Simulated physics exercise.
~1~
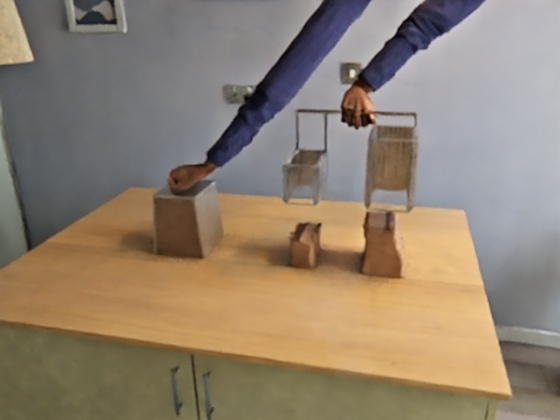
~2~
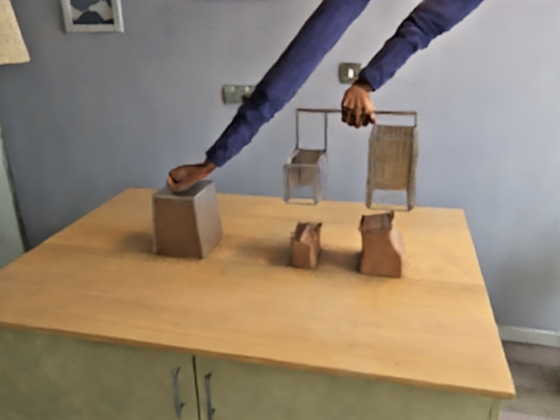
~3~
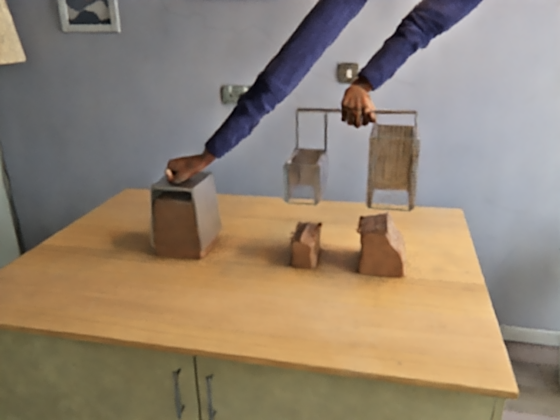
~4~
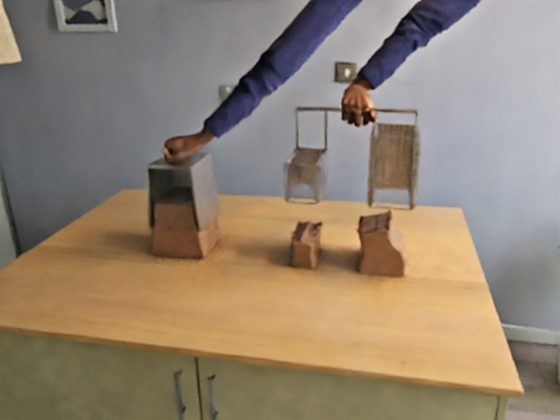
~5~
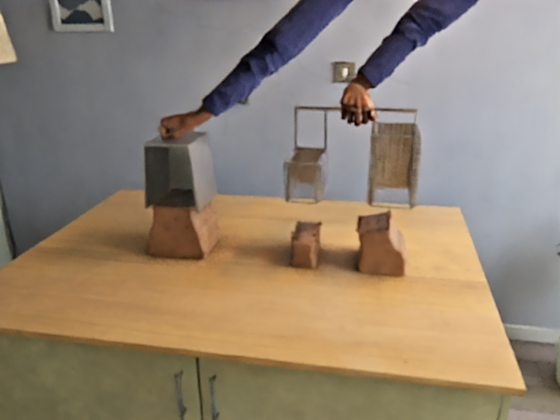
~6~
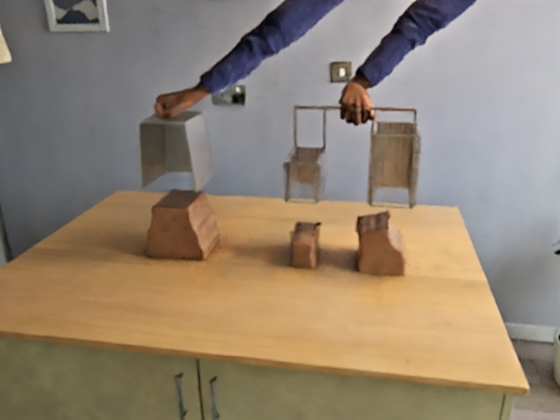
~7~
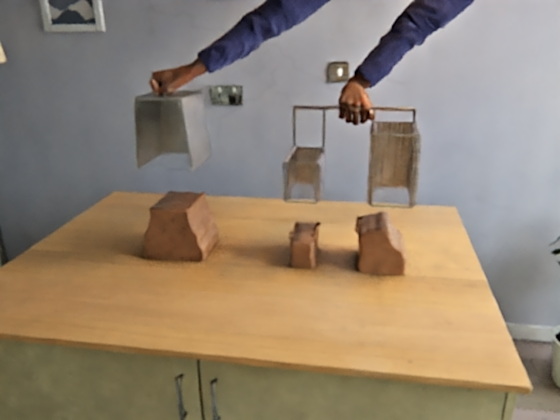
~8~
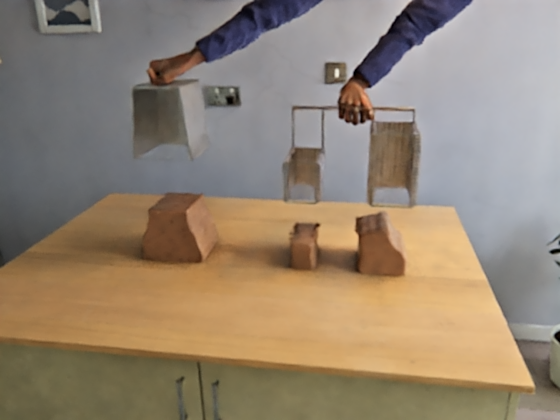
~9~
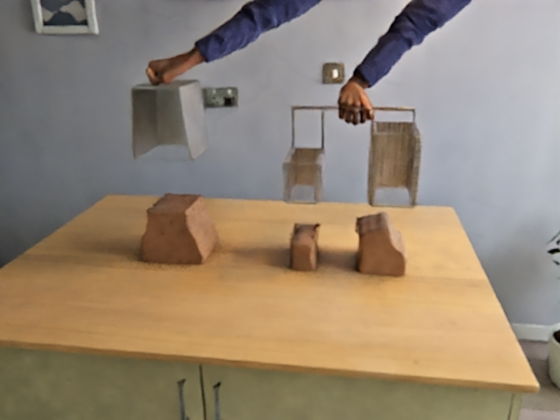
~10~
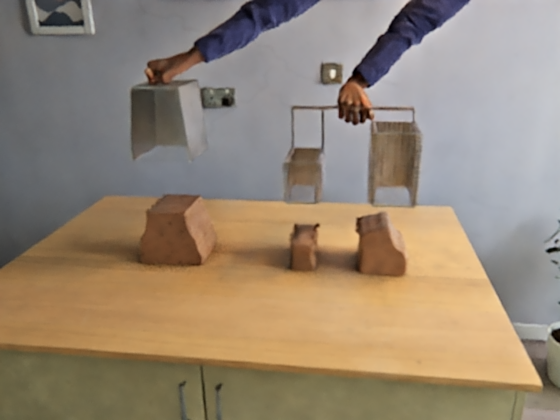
The clip opens on a wooden tabletop where one hand grips an upturned grey tin at the left, while the other holds a frame with two open containers above two smaller brown clay blocks. The left hand draws the tin straight up, and a brown block of clay comes into view beneath it. The tin clears the clay and rises further as the view drifts slightly sideways. The clay settles only a little, keeping most of its height. At the end, the tin hangs still above the squat, wide-based block, with the smaller blocks still standing alongside.
